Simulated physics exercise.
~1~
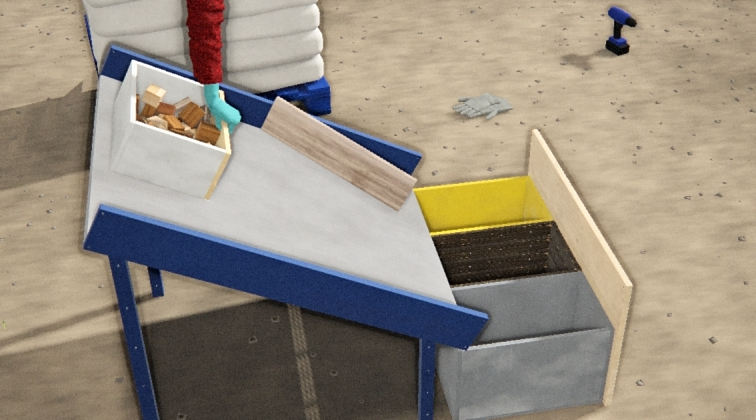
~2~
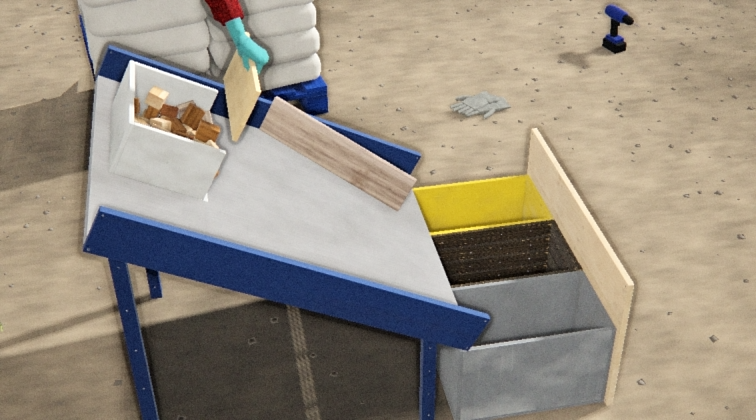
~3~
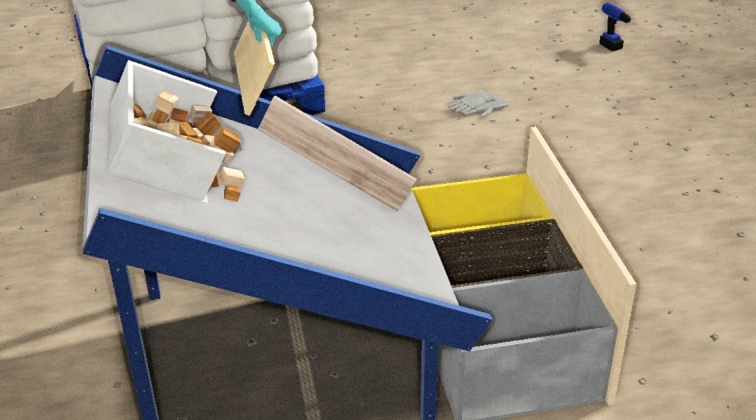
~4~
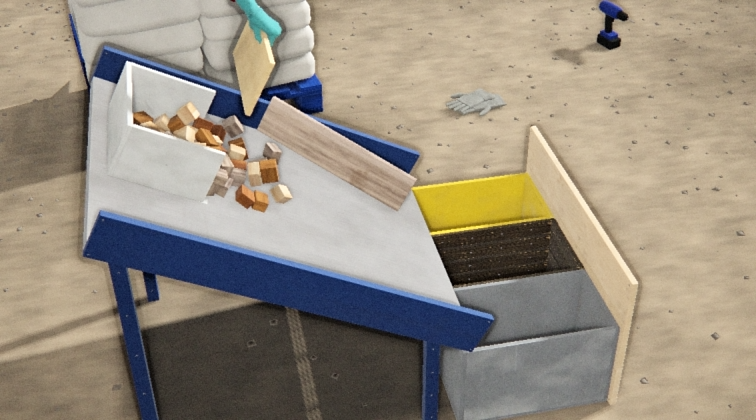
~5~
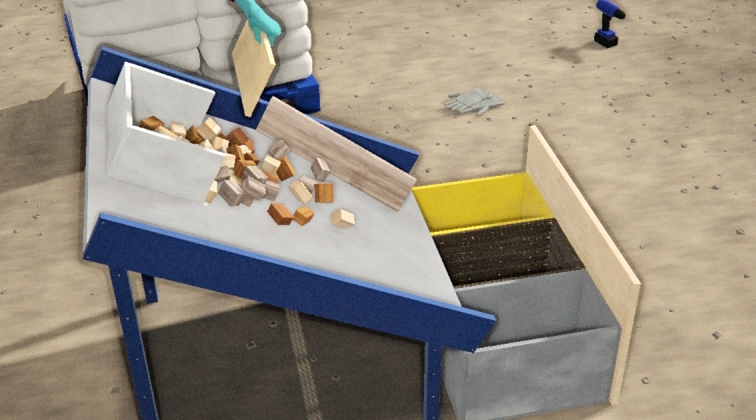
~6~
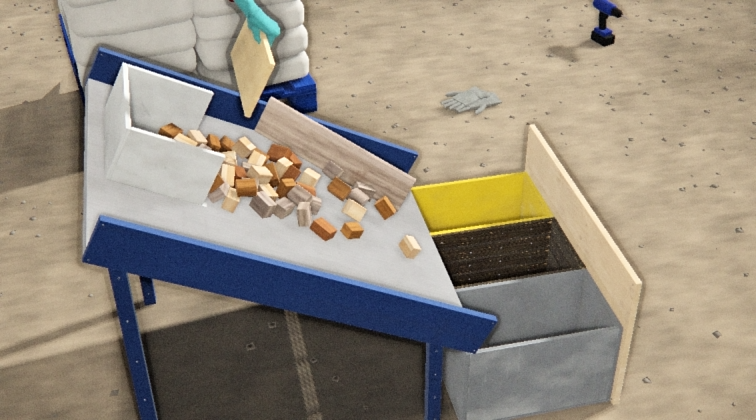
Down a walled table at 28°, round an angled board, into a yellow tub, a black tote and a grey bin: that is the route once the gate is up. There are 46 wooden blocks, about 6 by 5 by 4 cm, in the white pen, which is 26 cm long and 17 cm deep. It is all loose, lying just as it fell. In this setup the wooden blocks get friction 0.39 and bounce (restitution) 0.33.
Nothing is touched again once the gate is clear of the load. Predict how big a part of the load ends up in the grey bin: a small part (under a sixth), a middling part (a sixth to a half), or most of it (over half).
A small part.
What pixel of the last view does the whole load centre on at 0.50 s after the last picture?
At about (426, 238).
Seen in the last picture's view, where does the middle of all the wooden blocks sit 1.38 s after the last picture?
I'd place it about (518, 313) in the last view.
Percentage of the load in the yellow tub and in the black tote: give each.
The shares come out near 0 and 95 in a hundred.
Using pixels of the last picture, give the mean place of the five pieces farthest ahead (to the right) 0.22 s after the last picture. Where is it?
Their mean place is roughly (465, 254) in the last picture.
Then, 0.22 s after the last picture, 2 in the black tote, 42 on the slope and 2 in the air.
Then, 0.50 s after the last picture, 14 in the black tote, 1 in the grey bin, 26 on the slope and 5 in the air.
Then, 0.88 s after the last picture, 1 in the yellow tub, 35 in the black tote, 2 in the grey bin, 5 on the slope and 3 in the air.
Outcome (1.38 s after the last picture), 1 in the yellow tub, 43 in the black tote and 2 in the grey bin. Asked share, 2 of 46, 4 per cent.
